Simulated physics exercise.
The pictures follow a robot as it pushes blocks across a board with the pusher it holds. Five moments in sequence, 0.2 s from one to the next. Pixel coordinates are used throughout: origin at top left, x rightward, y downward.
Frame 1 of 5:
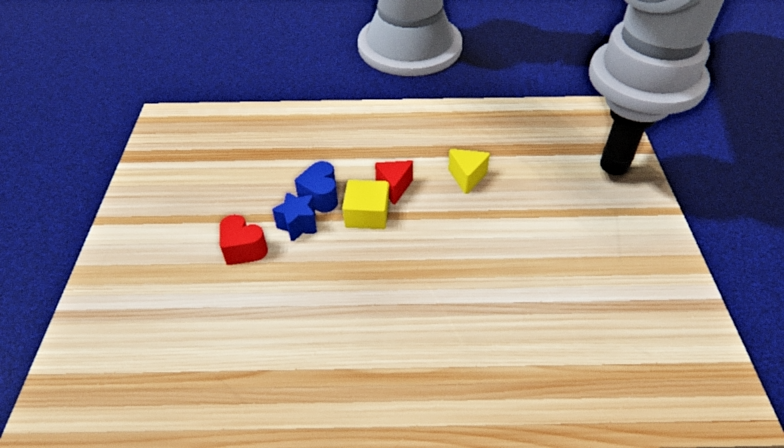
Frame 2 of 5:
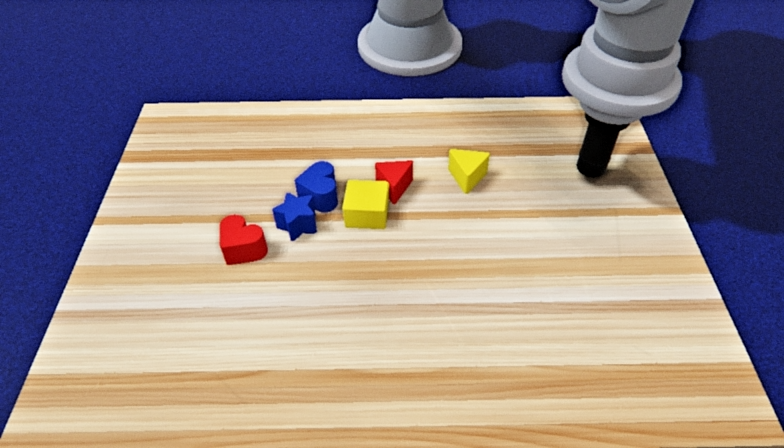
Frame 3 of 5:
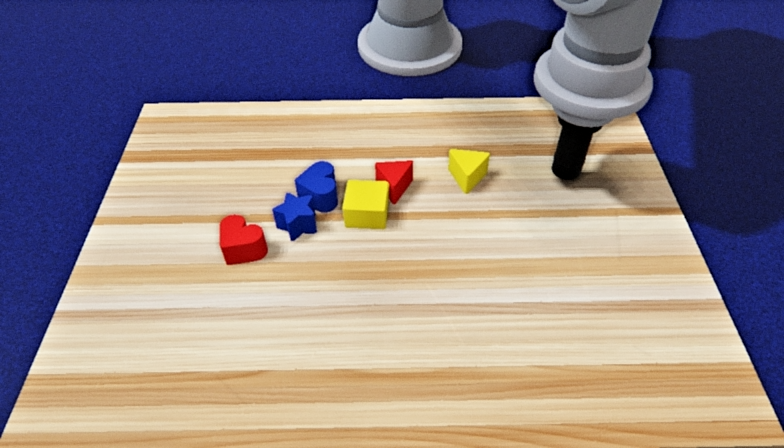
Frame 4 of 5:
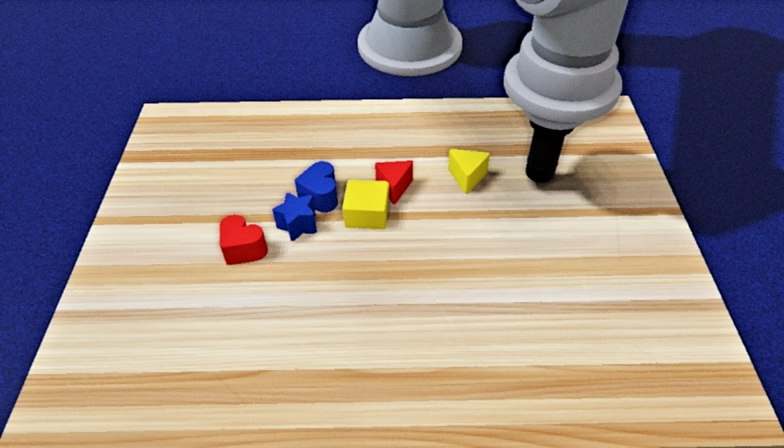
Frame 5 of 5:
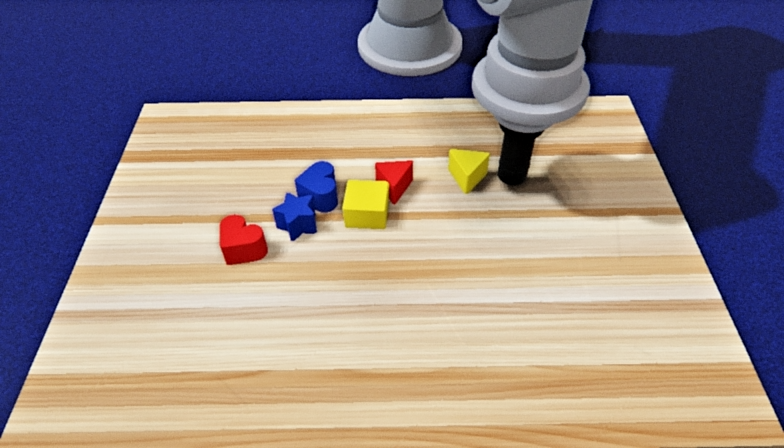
In the video, a gray robotic arm with a black tip moves steadily left across a wooden board, drawing close to the yellow triangular block, while the red, blue and yellow blocks all stay still.
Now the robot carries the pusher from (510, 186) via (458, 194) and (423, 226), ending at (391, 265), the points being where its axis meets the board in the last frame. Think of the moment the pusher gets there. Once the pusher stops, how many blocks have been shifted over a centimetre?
There will be one block displaced.
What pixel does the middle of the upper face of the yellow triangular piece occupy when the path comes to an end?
When the path ends, it will be at (451, 155).
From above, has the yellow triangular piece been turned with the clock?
In short: Yes.
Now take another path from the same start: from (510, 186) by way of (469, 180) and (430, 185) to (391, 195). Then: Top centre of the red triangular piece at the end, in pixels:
Located at (363, 168).
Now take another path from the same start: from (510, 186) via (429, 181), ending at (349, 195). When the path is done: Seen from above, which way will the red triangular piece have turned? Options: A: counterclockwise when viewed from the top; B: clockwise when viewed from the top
It's A.
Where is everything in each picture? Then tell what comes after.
Pusher's lower end (614, 167); yellow four-sided block (366, 195); yellow triangular piece (469, 159), in the first frame.
Pusher (591, 169); blocks still, in the second frame.
Pusher (566, 171); blocks still, in the third frame.
Pusher (540, 174); blocks still, in the fourth frame.
Pusher (512, 176); yellow four-sided block (366, 195); yellow triangular piece (469, 159), in the fifth frame.
On the path given first. One third of the way, pusher (458, 185); yellow triangular piece (451, 155), turned 20° clockwise.
Two thirds of the way, pusher (423, 217); yellow triangular piece (451, 155), turned 20° clockwise.
At the end, pusher (390, 256); yellow four-sided block still; yellow triangular piece (451, 155), turned 20° clockwise.
